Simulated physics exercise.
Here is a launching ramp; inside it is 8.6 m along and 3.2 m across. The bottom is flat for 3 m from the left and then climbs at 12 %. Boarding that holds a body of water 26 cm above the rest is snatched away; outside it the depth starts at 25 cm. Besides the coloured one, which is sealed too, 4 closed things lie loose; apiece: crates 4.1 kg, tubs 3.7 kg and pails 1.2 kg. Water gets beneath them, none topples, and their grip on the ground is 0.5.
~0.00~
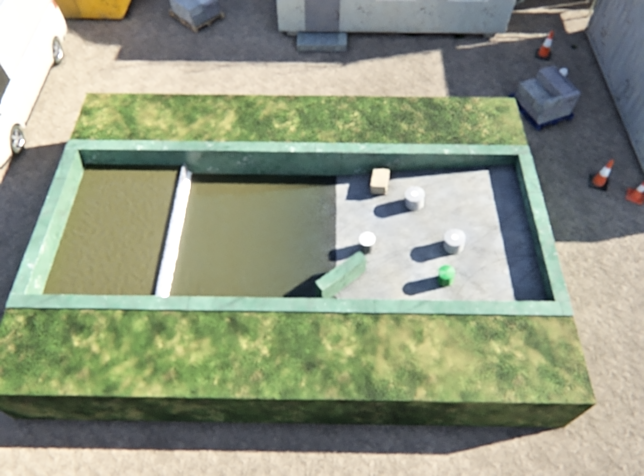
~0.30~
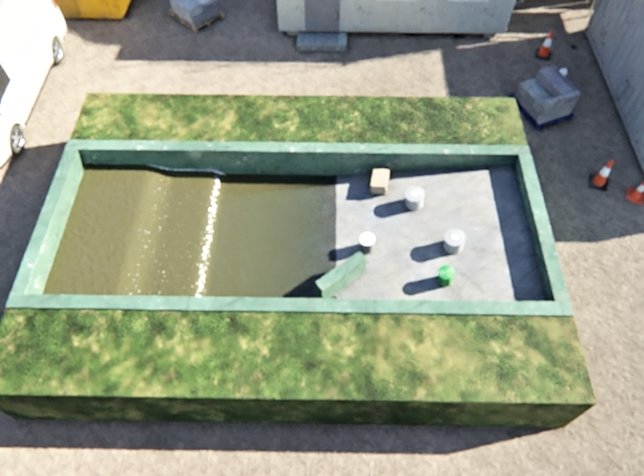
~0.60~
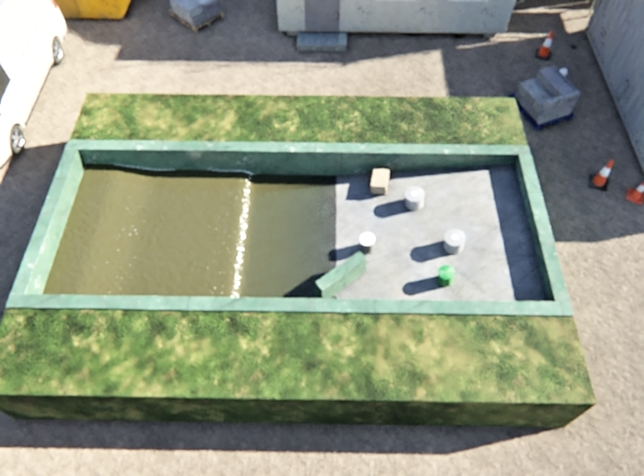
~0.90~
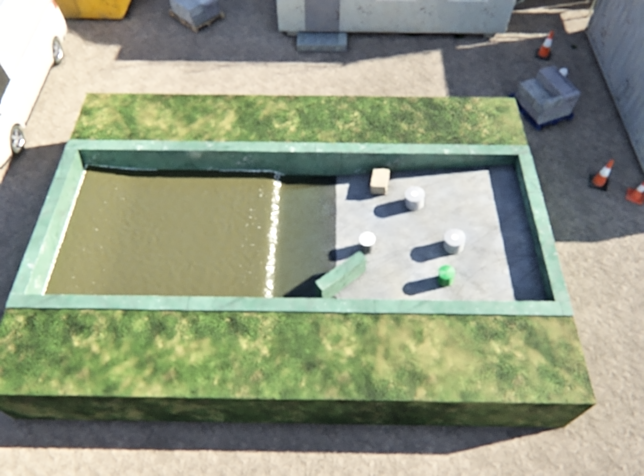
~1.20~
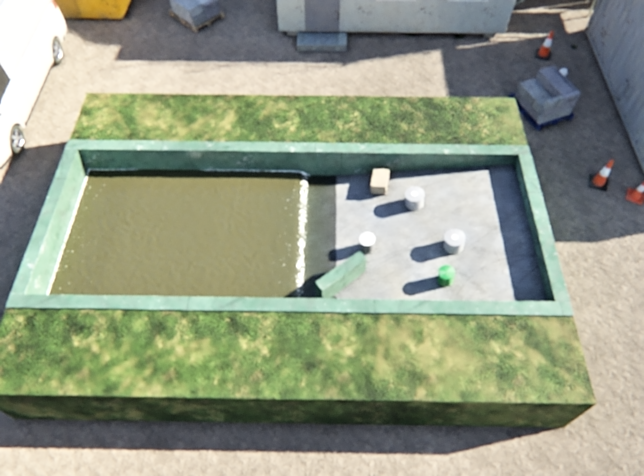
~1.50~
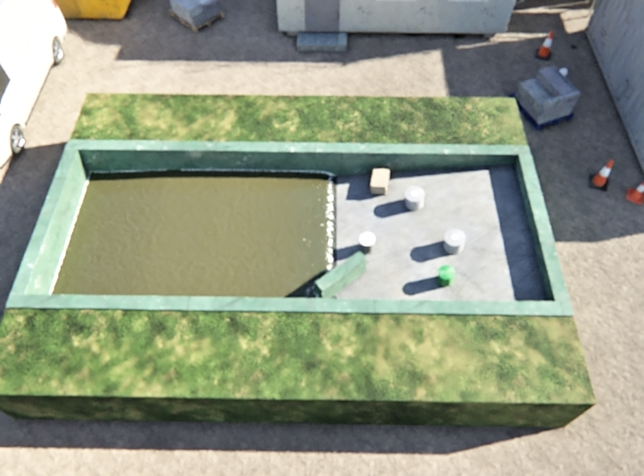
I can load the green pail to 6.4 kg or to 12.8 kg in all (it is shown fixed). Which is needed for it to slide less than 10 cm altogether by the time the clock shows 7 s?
Verdict: The smaller load will do.
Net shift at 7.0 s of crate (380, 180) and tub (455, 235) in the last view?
In that order: 30 cm, 150 cm.
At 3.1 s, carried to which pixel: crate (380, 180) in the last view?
Around (434, 173).
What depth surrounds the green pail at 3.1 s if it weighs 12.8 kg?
Roughly 2 cm.
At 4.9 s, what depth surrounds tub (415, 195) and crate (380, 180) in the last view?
About 5 and 4 cm.
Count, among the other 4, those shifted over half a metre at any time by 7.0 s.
That makes 4.
After 2.1 s the green pail would be 0 cm from its start with 6.4 kg and 0 cm from its start with 12.8 kg; 0 cm of water round it then.
After 3.1 s the green pail would be 0 cm from its start with 6.4 kg and 0 cm from its start with 12.8 kg; 2 cm of water round it then.
After 4.9 s the green pail would be 0 cm from its start with 6.4 kg and 0 cm from its start with 12.8 kg; 3 cm of water round it then.
After 7.0 s the green pail would be 0 cm from its start with 6.4 kg and 0 cm from its start with 12.8 kg; 0 cm of water round it then.
